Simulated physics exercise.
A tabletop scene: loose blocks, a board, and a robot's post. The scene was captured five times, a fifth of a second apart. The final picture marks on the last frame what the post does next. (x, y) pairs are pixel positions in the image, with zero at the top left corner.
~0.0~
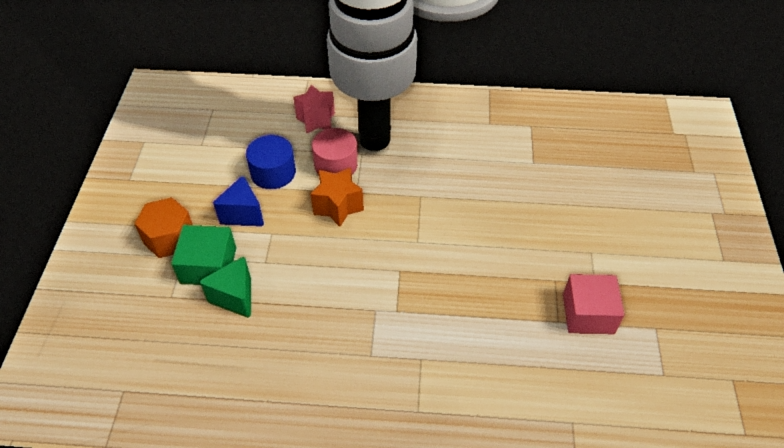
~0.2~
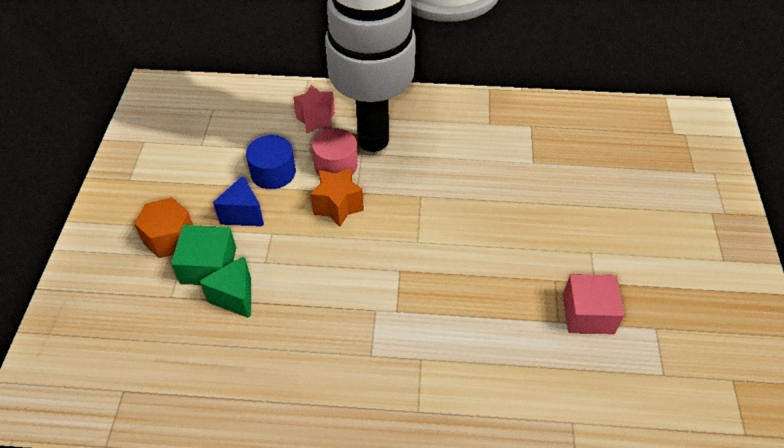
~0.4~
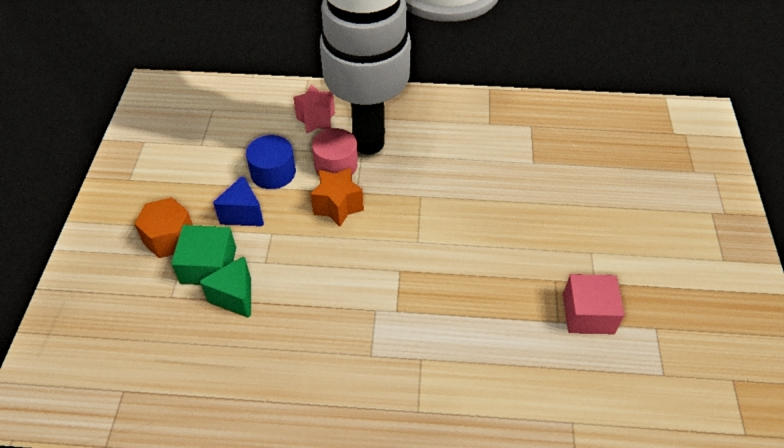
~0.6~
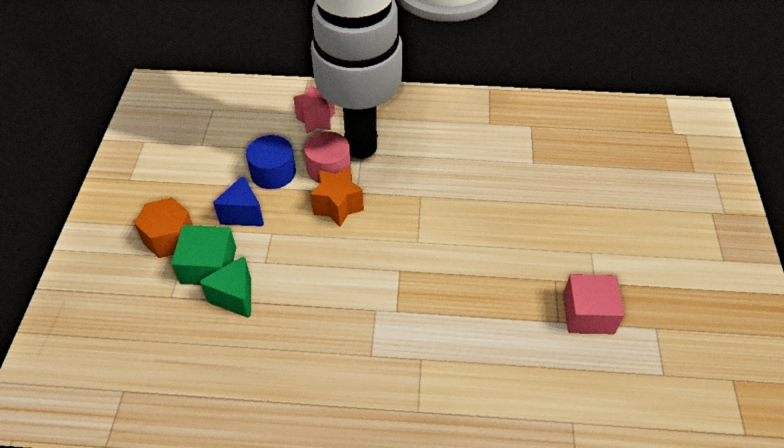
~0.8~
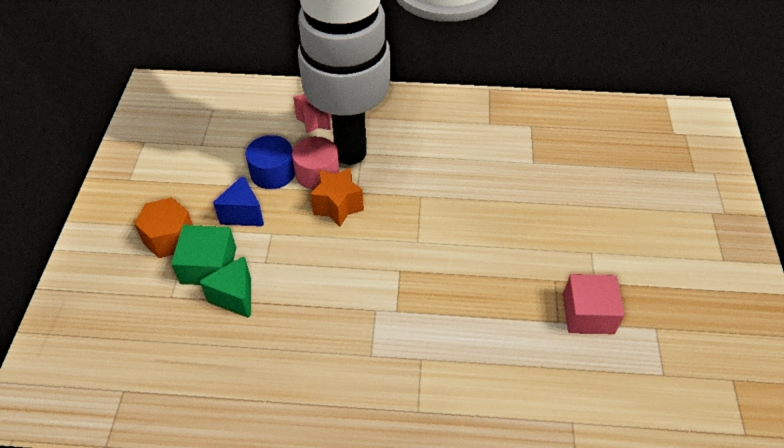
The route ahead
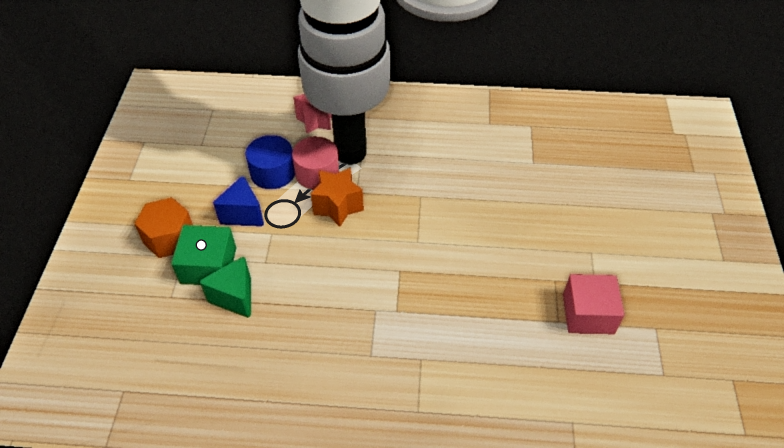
A robot's dark post moved slightly left on a wooden tabletop and nudged the pink circle a short way toward the blue circle, while the other loose blocks stayed where they were.
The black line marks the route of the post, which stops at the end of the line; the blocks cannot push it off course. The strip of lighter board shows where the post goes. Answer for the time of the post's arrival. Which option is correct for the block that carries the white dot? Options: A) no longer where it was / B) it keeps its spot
My pick is B.
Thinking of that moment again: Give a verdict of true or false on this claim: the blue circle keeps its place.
My answer: False.
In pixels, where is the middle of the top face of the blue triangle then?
That would be at about pixel (197, 207).
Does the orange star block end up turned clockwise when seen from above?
No, it doesn't check out.
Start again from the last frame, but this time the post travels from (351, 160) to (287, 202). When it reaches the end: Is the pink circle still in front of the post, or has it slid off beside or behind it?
I'd say it is still being pushed.
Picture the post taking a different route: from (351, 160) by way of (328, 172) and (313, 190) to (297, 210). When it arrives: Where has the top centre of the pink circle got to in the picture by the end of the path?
Its top middle is near (252, 194).
The drawn path runs from (351, 160) through (327, 175) and (305, 194) to (283, 214); the dot is on the green four-sided block.
The first path, step by step. Halfway along, post at (315, 179); blue circle at (240, 155); pink circle at (275, 176); orange star block at (335, 187), turned 15° anticlockwise.
At the end, post at (282, 208); green four-sided block not moved; blue triangle at (197, 207); blue circle at (238, 155); pink circle at (237, 195); orange star block at (333, 191), turned 40° anticlockwise.
